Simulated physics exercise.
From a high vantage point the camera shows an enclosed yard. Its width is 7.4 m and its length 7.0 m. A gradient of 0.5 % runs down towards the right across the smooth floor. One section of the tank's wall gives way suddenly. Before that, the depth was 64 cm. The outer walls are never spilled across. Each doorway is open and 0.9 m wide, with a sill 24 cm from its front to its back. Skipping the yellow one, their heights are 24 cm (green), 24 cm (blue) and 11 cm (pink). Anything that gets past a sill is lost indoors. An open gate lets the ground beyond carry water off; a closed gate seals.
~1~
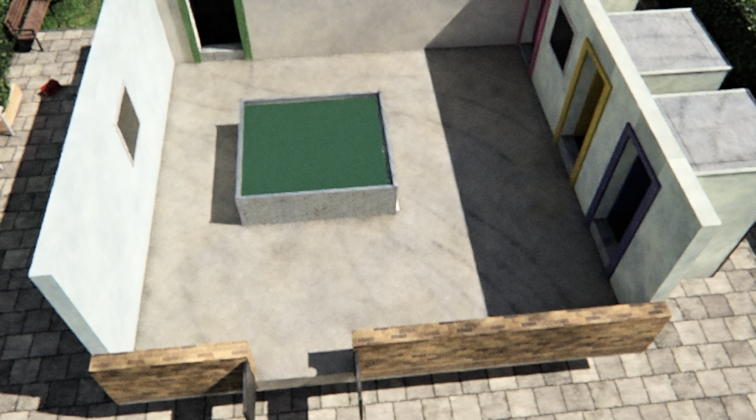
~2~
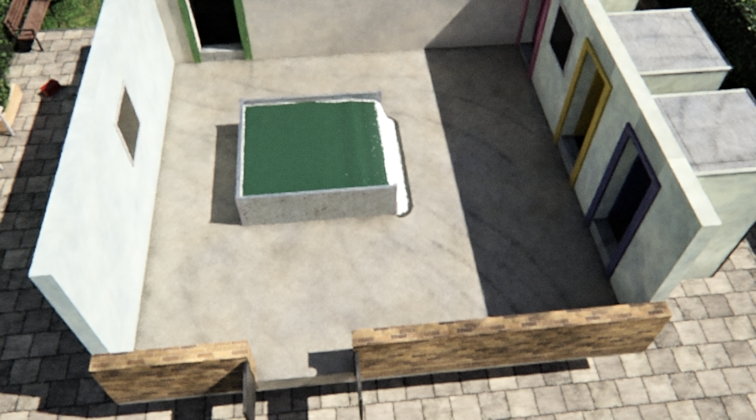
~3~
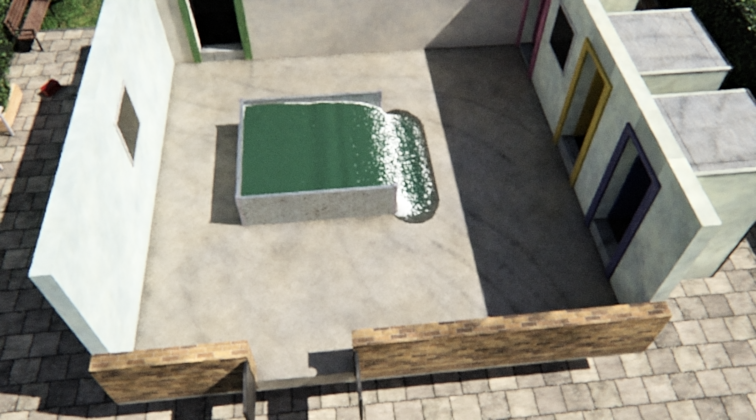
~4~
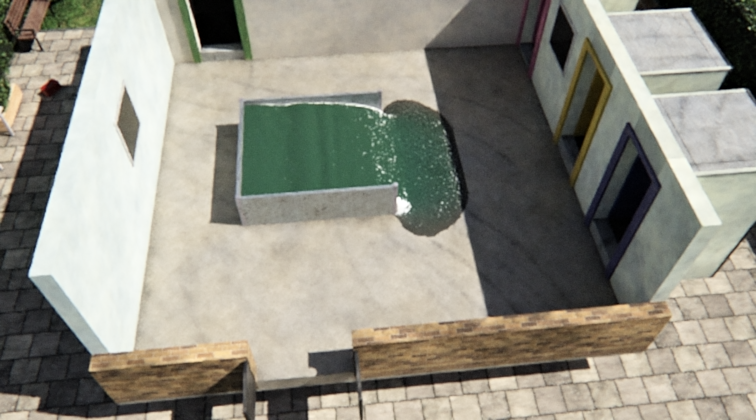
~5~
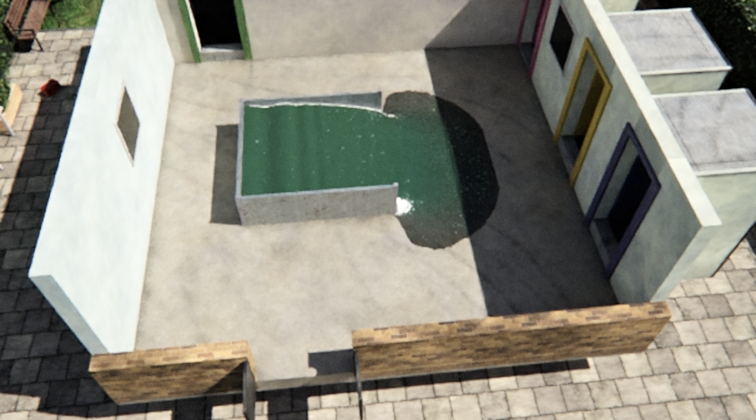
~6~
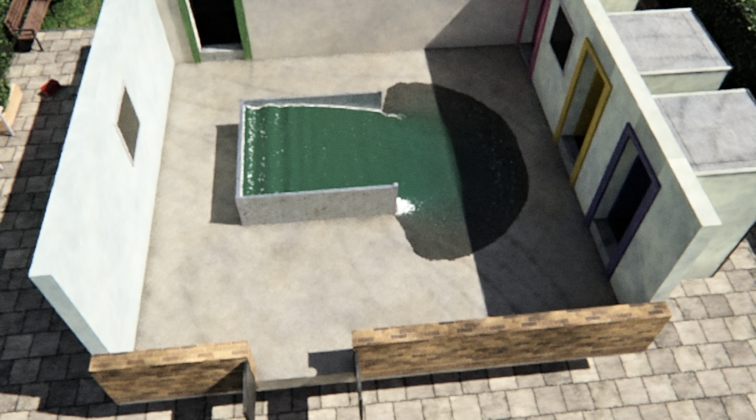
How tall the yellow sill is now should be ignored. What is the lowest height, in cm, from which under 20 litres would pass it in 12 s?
32 cm.
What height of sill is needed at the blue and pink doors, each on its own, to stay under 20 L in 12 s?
About 17 cm at blue and 28 cm at pink.
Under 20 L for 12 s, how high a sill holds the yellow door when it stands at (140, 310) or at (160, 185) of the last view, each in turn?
First place around 7.5 cm, second around 7.5 cm.
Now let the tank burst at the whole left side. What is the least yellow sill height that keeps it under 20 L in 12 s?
Some 9.0 centimetres.
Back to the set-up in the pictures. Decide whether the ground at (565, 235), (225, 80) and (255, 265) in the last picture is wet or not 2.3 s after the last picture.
One by one: Drenched, clear, clear.
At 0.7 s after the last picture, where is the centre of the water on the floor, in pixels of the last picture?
It lies near (379, 165) in the last picture.
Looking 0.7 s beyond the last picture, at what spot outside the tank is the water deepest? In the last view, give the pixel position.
Around (561, 156).
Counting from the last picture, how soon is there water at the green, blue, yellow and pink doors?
Green at 4.5 seconds, blue at 0.7 seconds, yellow at 0.2 seconds, pink at 1.0 seconds.
Then, 0.7 s after the last picture water covers 30 % of the floor, deepest (37 cm) near (561, 156); 35 cm at the yellow door, 4 litres in over its 26 cm sill.
Then, 2.3 s after the last picture water covers 40 % of the floor, deepest (40 cm) near (629, 330); 32 cm at the yellow door, 61 litres in over its 26 cm sill.
Then, 11.3 s after the last picture water covers 100 % of the floor, deepest (12 cm) near (240, 179); 6 cm at the yellow door, 71 litres in over its 26 cm sill.
At the yellow door as built, the water peaked near 37 cm, 1.3 s after the last picture.
With a sill of 27 cm, 59 litres would have come in within the 12 s; with 36.5 cm, 1 litre. So under 20 litres takes about 32 cm.
